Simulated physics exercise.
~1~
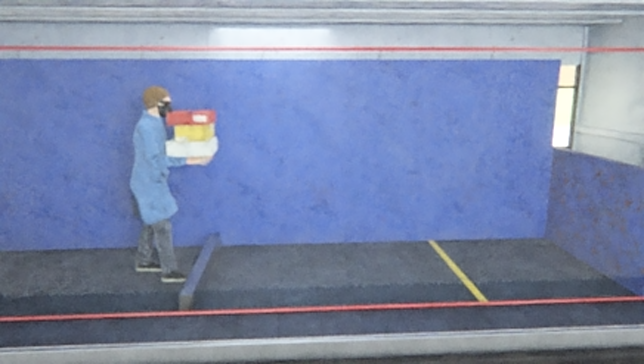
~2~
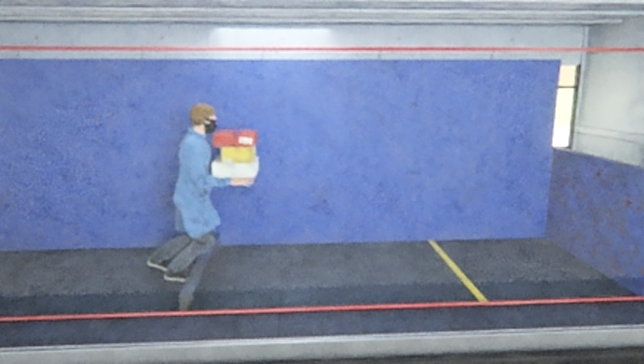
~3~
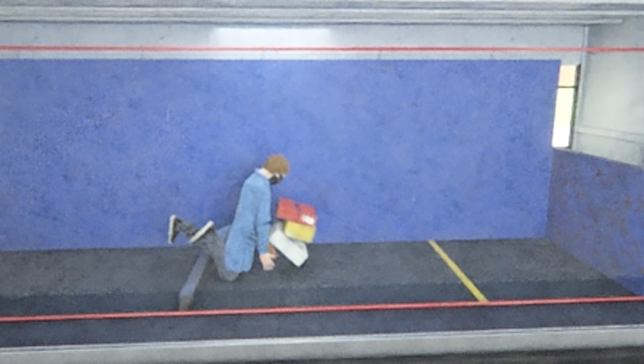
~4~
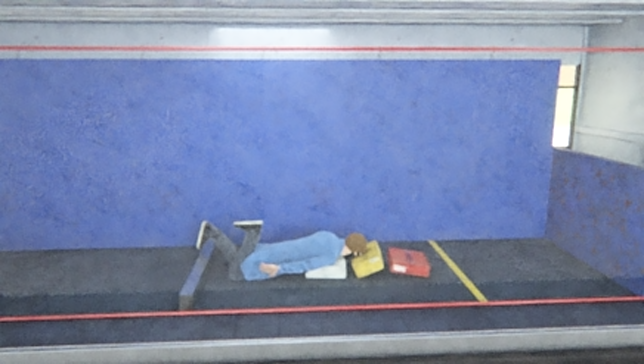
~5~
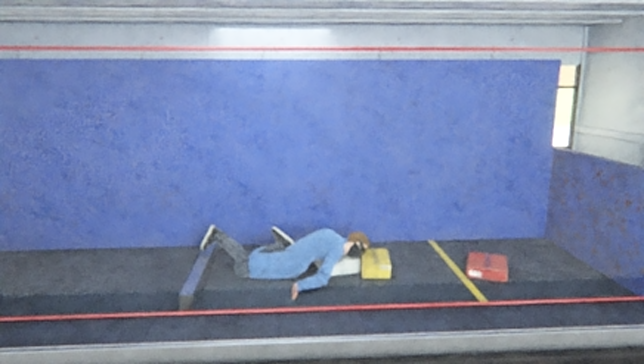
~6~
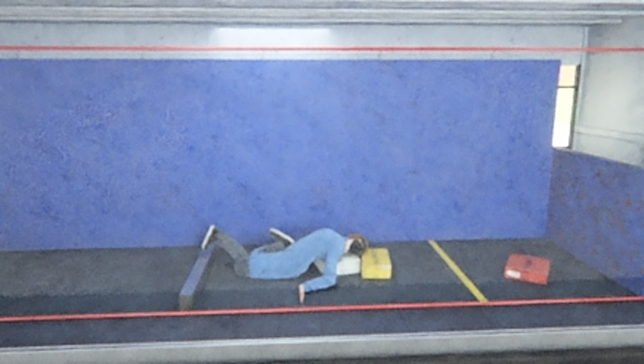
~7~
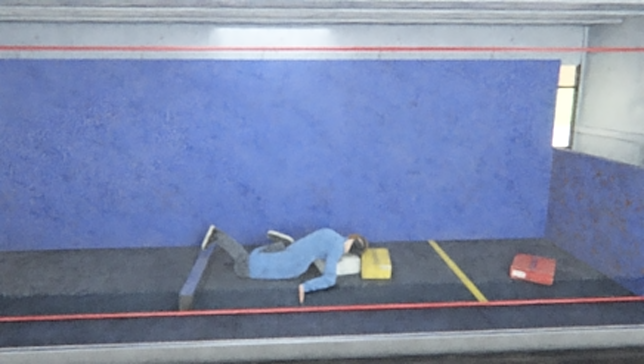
The clip shows a masked person in a blue coat carrying three stacked boxes rightward, then pitching forward over a low rail and landing face down as the red box slides past a yellow line, while the yellow and white ones stop short beside the person's head.
